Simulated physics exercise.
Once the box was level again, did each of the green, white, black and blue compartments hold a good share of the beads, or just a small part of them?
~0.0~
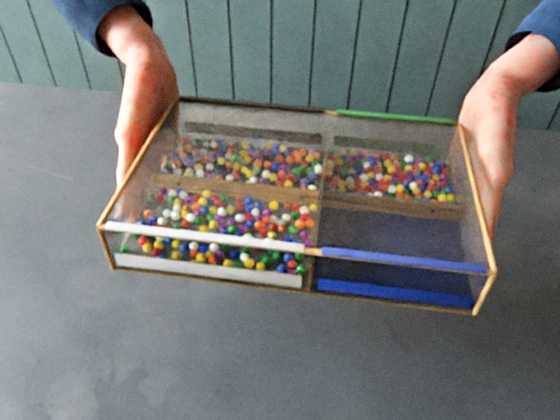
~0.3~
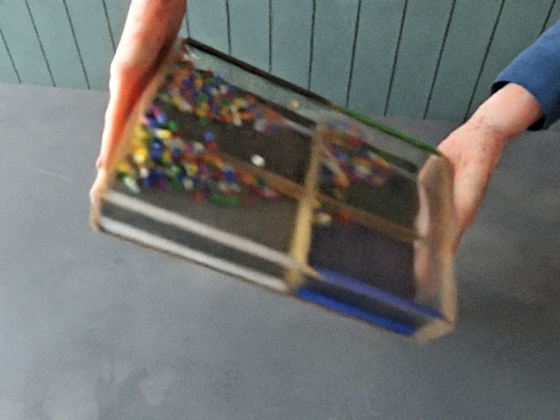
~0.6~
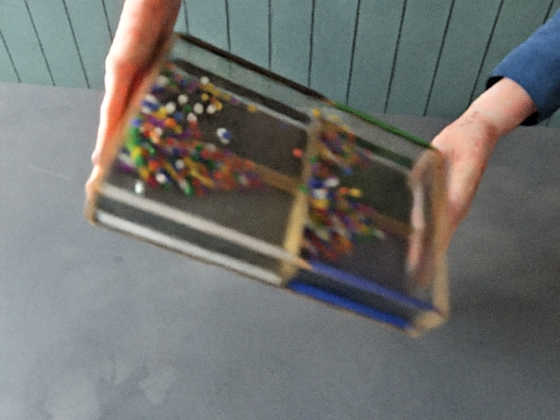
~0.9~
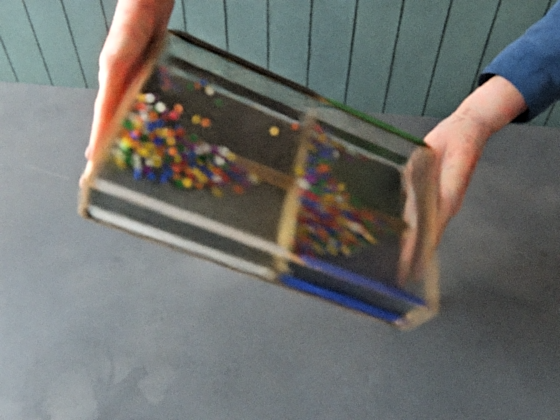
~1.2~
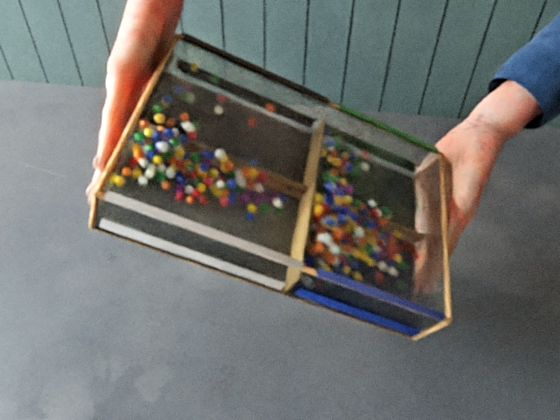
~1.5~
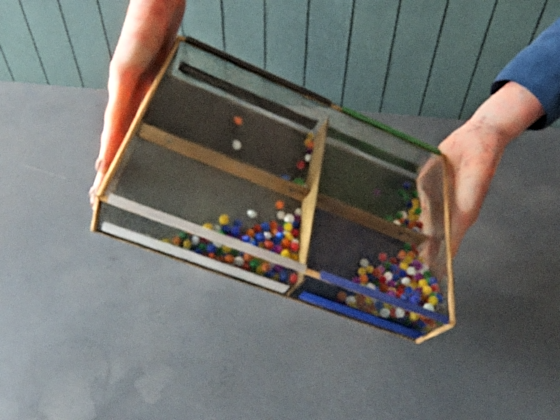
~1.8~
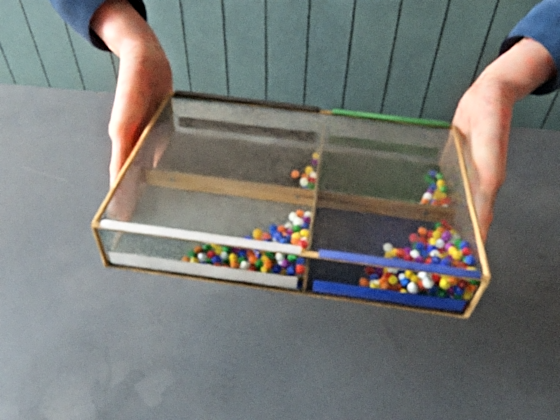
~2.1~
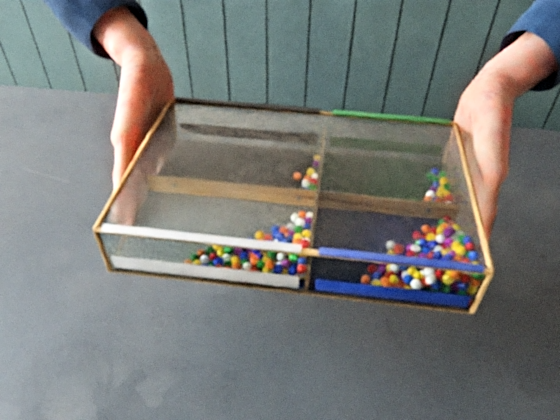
The white and blue compartments each held a good share of the beads, with the most in blue. The green and black compartments each had just a small part.
